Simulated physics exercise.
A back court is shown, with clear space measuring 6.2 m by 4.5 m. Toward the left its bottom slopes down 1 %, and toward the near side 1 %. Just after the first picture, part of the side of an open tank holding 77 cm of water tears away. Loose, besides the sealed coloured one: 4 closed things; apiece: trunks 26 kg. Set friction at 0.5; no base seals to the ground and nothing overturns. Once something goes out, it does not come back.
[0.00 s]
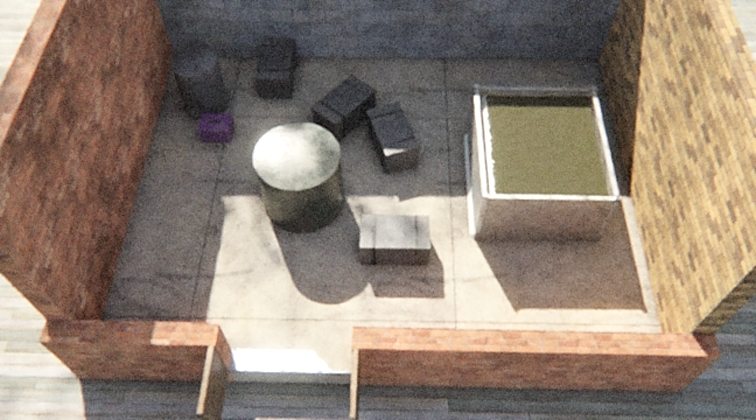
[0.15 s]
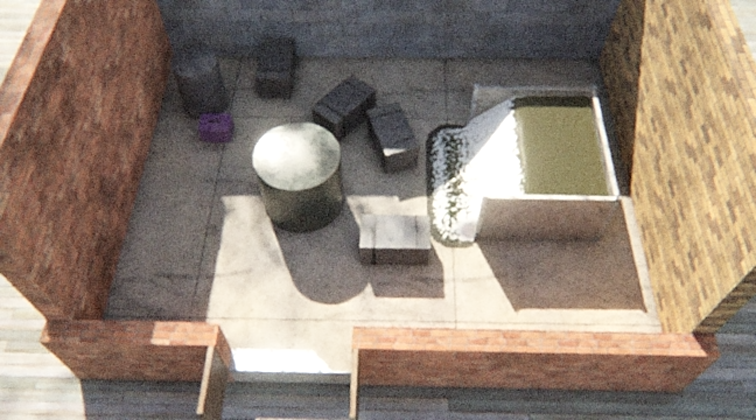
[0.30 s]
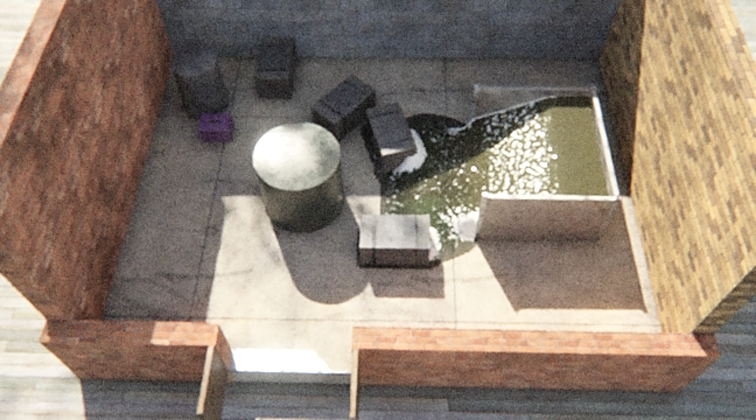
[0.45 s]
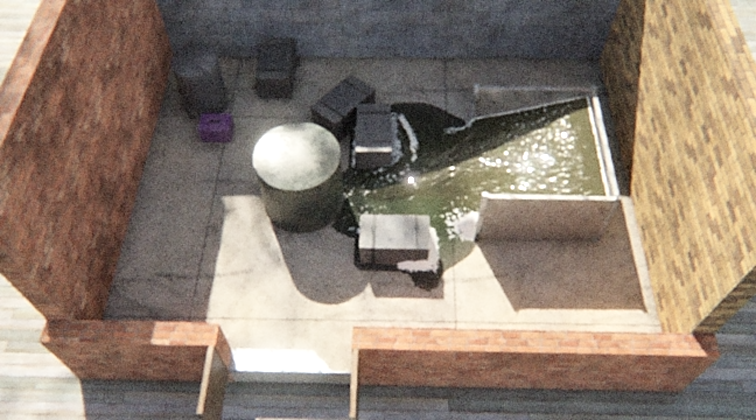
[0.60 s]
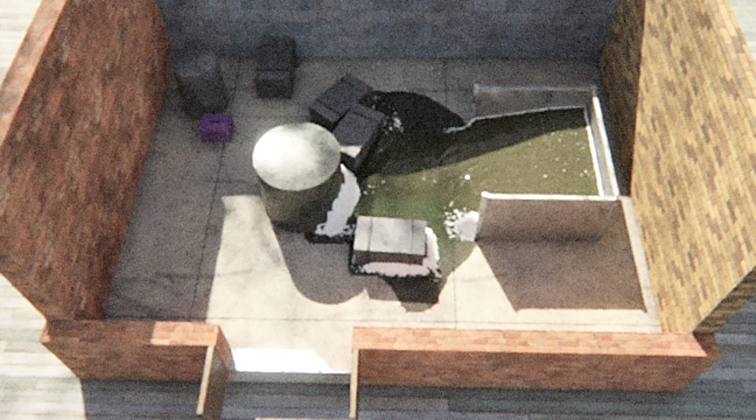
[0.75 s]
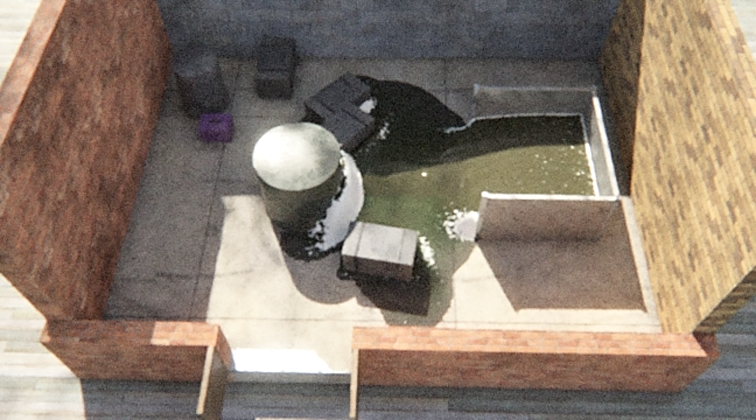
Greenish water bursts from a tank's broken side and spreads left, shifting some nearby dark boxes.
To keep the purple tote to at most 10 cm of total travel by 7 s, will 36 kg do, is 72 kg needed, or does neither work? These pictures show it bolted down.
72 kg is needed.
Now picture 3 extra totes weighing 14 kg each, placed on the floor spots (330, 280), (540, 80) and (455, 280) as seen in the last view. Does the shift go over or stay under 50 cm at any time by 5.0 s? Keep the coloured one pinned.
In the given order, I'd say greater, smaller, smaller.
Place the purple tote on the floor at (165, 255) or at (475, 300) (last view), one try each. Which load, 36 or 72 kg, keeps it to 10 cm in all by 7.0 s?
Light one suffices, then light one suffices.
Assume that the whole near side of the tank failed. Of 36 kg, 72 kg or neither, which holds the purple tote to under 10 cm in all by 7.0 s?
That way round, the lesser mass holds.
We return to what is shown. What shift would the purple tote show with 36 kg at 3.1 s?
Displacement near 30 cm.
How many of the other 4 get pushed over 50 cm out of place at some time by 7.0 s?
It adds up to 3.
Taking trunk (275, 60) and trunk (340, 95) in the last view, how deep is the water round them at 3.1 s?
Depths: Near 14 cm, then near 17 cm.
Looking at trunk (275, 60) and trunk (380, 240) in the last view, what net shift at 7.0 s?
In that order: 30 cm, washed out.
After 1.4 s the purple tote would be 0 cm from its start with 36 kg and 0 cm from its start with 72 kg; 5 cm of water round it then.
After 3.1 s the purple tote would be 31 cm from its start with 36 kg and 4 cm from its start with 72 kg; 10 cm of water round it then.
After 4.9 s the purple tote would be 31 cm from its start with 36 kg and 4 cm from its start with 72 kg; 9 cm of water round it then.
After 7.0 s the purple tote would be 31 cm from its start with 36 kg and 4 cm from its start with 72 kg; 6 cm of water round it then.
